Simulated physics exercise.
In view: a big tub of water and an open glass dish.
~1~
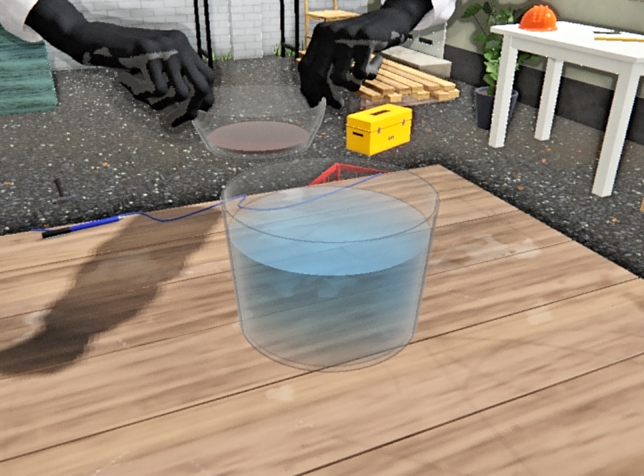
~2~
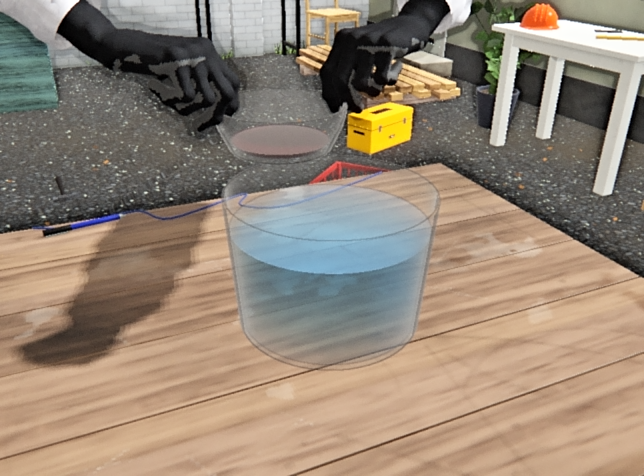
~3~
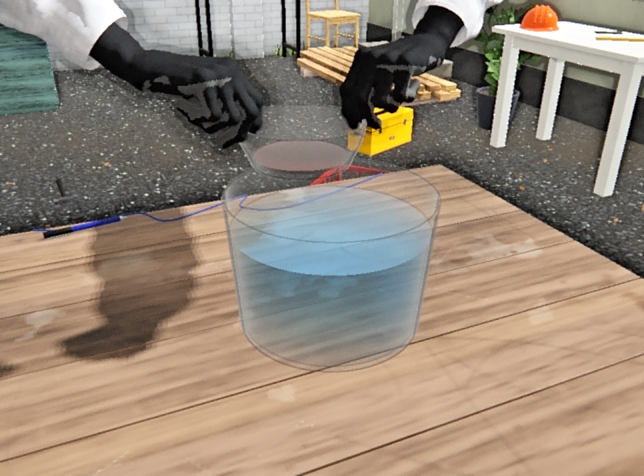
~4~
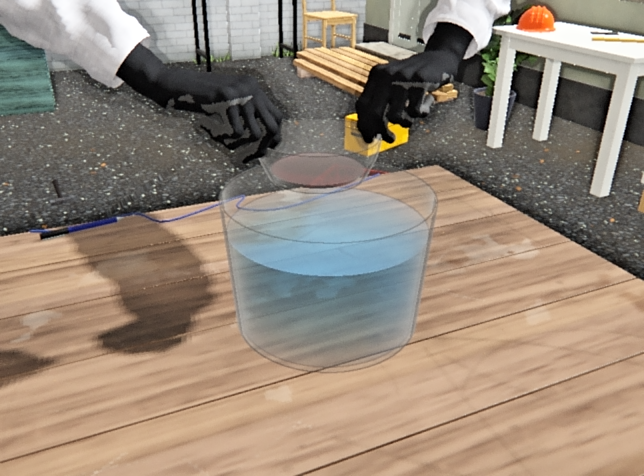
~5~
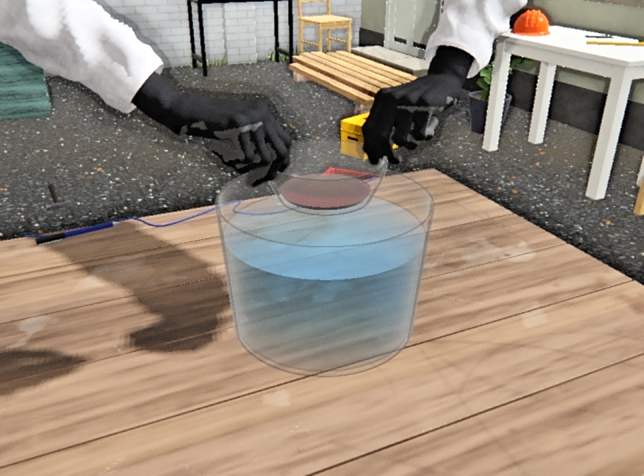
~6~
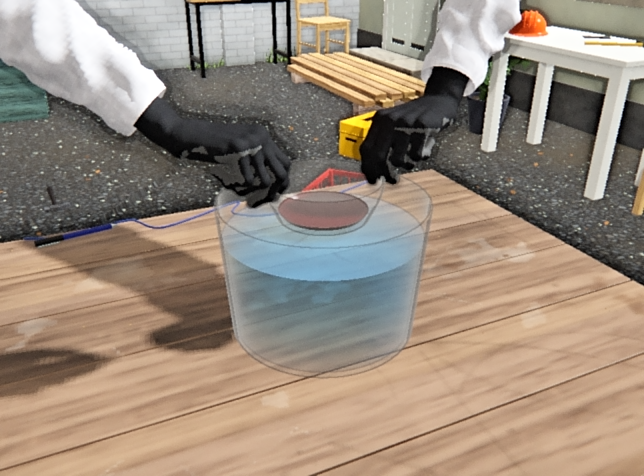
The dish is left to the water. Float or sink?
The dish rides on the surface.
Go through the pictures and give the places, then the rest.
In the first frame, dish (258, 119) nearly empty; above the big tub.
In the second frame, dish nearly empty, surface at (281, 139); coming down.
In the third frame, dish (301, 140) nearly empty; lower.
In the fourth frame, dish nearly empty, surface at (317, 168); lower still.
In the fifth frame, dish (325, 176) nearly empty; close to the surface.
In the sixth frame, dish nearly empty, surface at (323, 209); just over the surface.
Next, the dish dips into the water.
After that, it bobs and steadies.
Finally, the dish floats with about half of its side showing.
